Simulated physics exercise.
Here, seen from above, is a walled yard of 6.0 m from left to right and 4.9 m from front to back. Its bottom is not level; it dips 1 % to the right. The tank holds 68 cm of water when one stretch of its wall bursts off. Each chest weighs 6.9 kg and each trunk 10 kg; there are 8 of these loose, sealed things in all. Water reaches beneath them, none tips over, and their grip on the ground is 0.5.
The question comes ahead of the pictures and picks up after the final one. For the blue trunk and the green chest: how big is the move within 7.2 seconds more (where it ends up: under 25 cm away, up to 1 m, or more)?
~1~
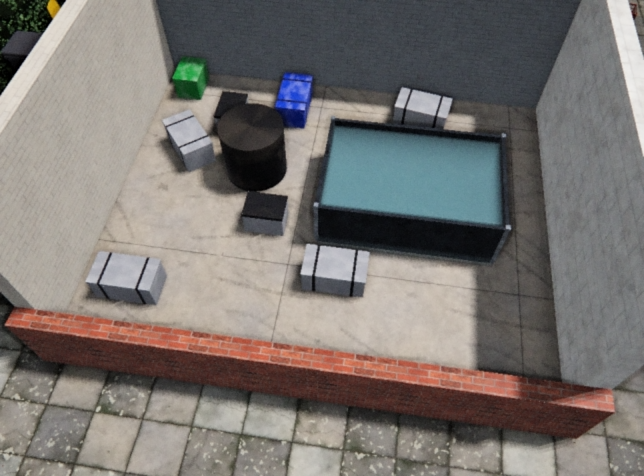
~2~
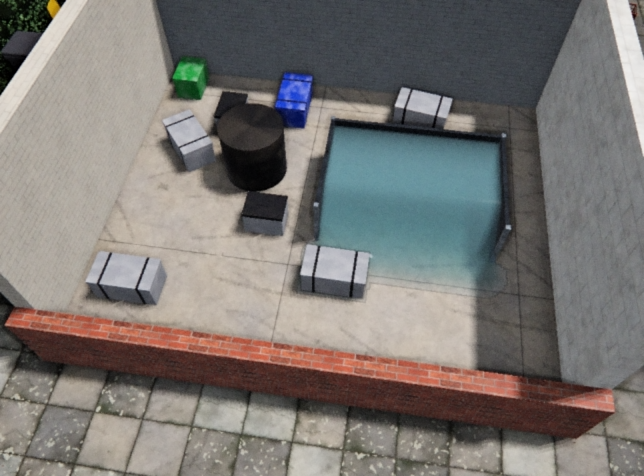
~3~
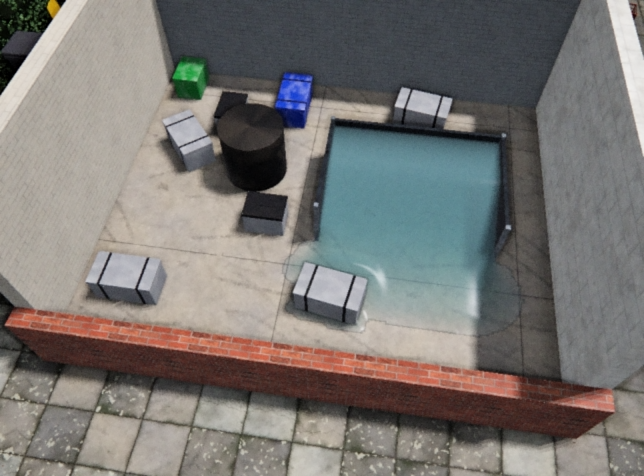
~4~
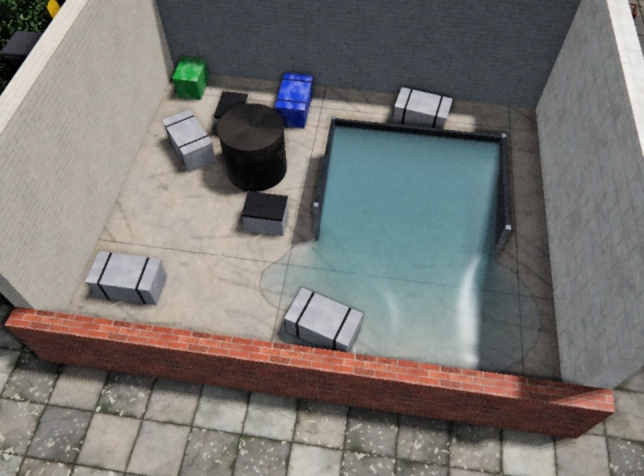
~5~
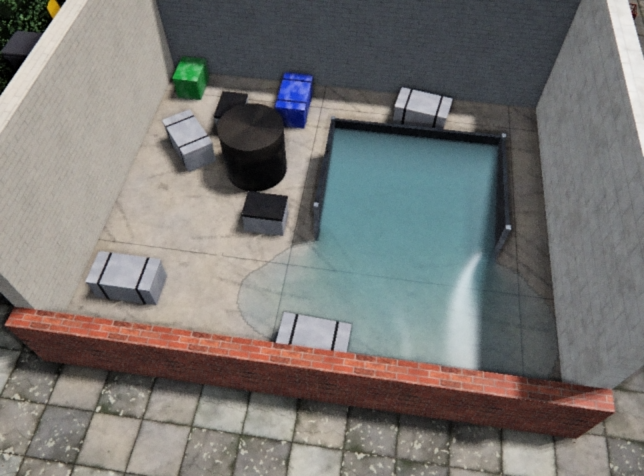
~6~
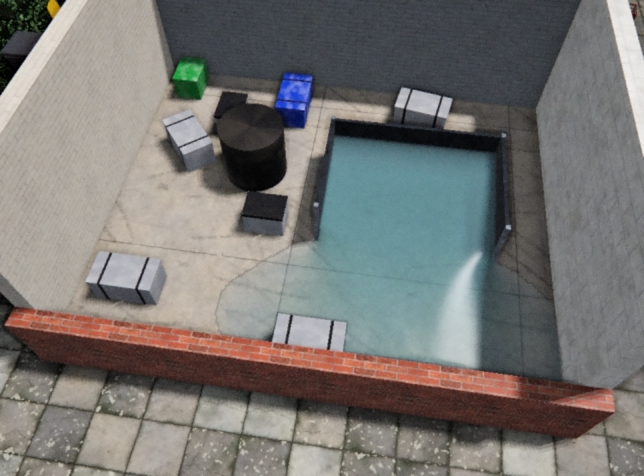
The blue trunk? It relocates a little. The green chest? It relocates a long way.
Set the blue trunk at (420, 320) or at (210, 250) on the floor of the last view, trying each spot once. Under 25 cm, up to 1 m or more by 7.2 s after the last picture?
Order of tries: It is flushed away; it is flushed away.
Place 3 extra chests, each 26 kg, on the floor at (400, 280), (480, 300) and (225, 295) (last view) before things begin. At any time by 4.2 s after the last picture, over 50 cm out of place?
Note, same order as listed: Beyond the limit, beyond the limit, beyond the limit.
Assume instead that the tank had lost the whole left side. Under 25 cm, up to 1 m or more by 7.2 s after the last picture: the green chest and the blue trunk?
With that failure, the green chest covers a big distance, and the blue trunk covers a big distance.
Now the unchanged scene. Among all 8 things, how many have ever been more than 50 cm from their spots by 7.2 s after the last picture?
Total: 8.
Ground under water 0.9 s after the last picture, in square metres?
Close to 11.5 m2, I'd say.
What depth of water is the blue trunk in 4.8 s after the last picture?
Depth: About 11 cm.
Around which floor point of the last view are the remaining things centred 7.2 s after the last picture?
I'd put it around (268, 131).
Then, 0.9 s after the last picture the blue trunk is near (294, 91), 0.0 m from its start, aground; the green chest is near (189, 69), 0.0 m from its start, aground; 1 afloat.
Then, 2.8 s after the last picture the blue trunk is near (294, 91), 0.0 m from its start, aground; the green chest is near (189, 69), 0.0 m from its start, aground; 2 afloat.
Then, 4.8 s after the last picture the blue trunk is near (289, 97), 0.2 m from its start, afloat; the green chest is near (249, 67), 1.0 m from its start, afloat; 7 afloat.
Then, 7.2 s after the last picture the blue trunk is near (289, 105), 0.4 m from its start, afloat; the green chest is near (344, 81), 2.5 m from its start, afloat; 8 afloat.
